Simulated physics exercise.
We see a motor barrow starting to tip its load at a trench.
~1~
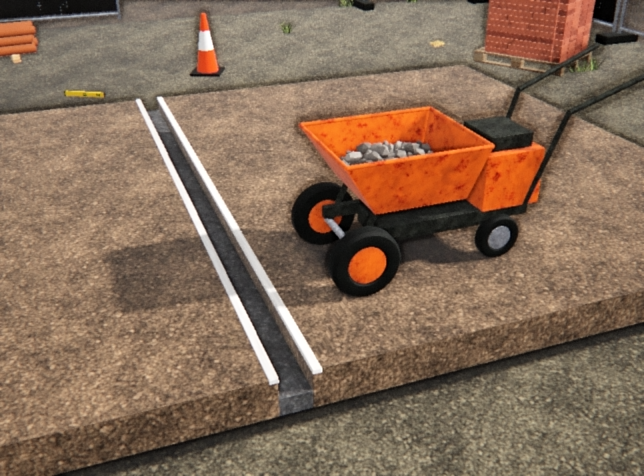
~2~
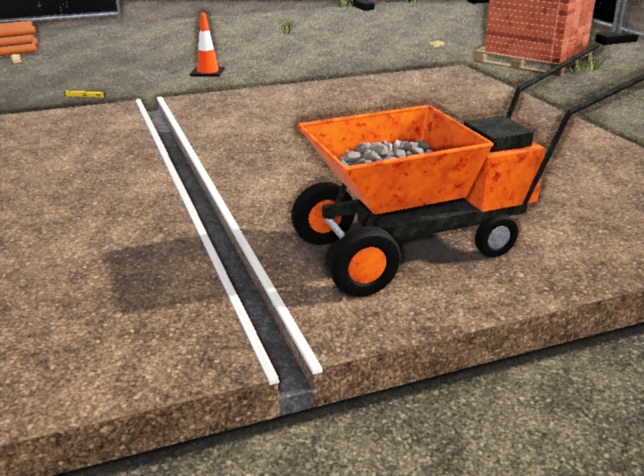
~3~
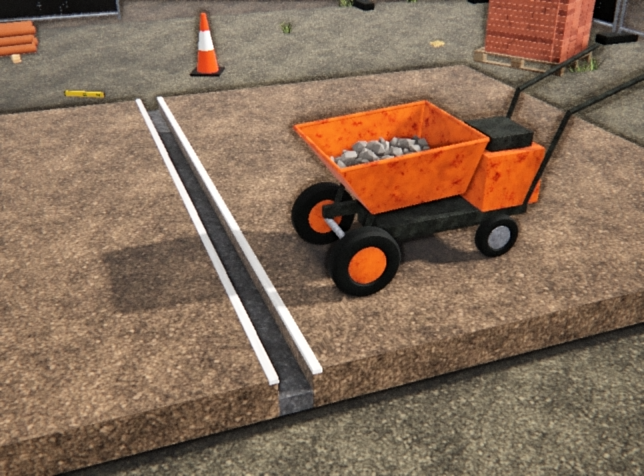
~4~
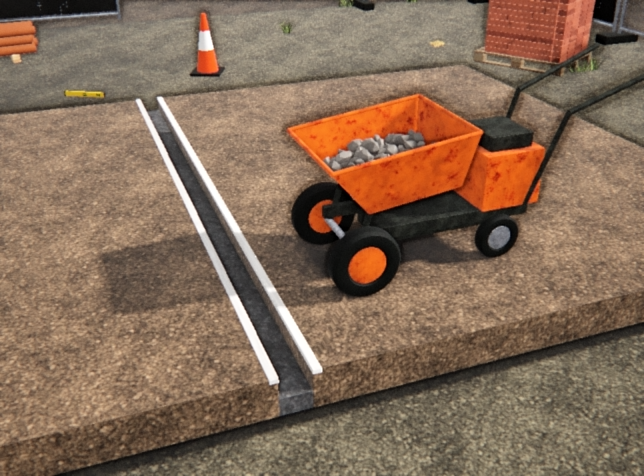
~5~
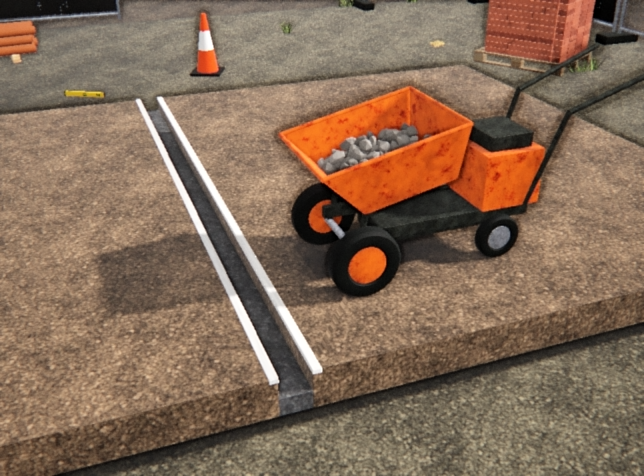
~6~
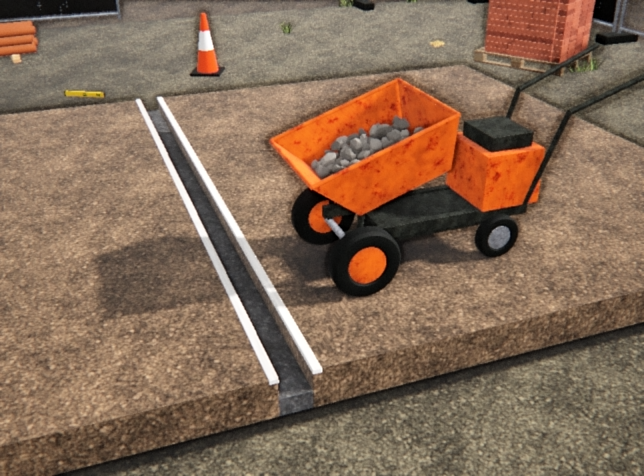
An orange motor barrow loaded with grey broken stones stands right of centre on a brown, gritty slab at a building site, seen from above at an angle. To its left, a narrow dark trench runs between two white strips, with a traffic cone and stacked red bricks behind. The skip tilts gradually forward and left, its back rising, while the wheels and camera stay still.
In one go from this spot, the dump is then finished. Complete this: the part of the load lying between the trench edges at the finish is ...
The smaller part.
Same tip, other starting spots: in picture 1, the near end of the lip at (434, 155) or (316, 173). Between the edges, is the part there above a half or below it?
First: A minority of it. Second: A minority of it.
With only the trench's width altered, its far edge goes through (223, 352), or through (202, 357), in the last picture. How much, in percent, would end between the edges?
For the first it's 80 per cent, for the second 100 per cent.
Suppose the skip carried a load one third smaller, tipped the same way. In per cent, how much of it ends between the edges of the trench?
Roughly 30 percent.
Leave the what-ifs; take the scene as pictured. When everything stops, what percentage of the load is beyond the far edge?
Roughly 70 in a hundred.
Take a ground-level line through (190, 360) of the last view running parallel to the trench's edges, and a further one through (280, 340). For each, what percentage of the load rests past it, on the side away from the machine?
First roughly 10 percent, then 90 percent.
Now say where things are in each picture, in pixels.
The first picture shows lip of the skip near (346, 169), level; top of the load near (401, 157), broken stones; first edge of the trench near (298, 335); far edge near (257, 344), the trench under half as wide as the skip, and about half as deep as wide.
The second picture shows lip of the skip near (345, 169), level; top of the load near (400, 156).
The third picture shows lip of the skip near (340, 171), tipped barely; top of the load near (397, 154).
The fourth picture shows lip of the skip near (332, 175), tipped a little; top of the load near (401, 152).
The fifth picture shows lip of the skip near (323, 180), tipped a little; top of the load near (404, 142).
The sixth picture shows lip of the skip near (312, 188), tipped clearly; top of the load near (395, 145); first edge of the trench near (298, 335); far edge near (257, 344).
Shortly afterwards, skip tipped steeply; the whole lot in the skip.
Next, skip tipped right over; the bulk in the skip; only a few in or heaped over the trench; near a quarter beyond it; only a few falling.
Some moments later, skip tipped right over; a little in the skip; near a quarter in or heaped over the trench; the bulk beyond it.
In the end, skip tipped right over; near a quarter in or heaped over the trench; near two thirds beyond it.
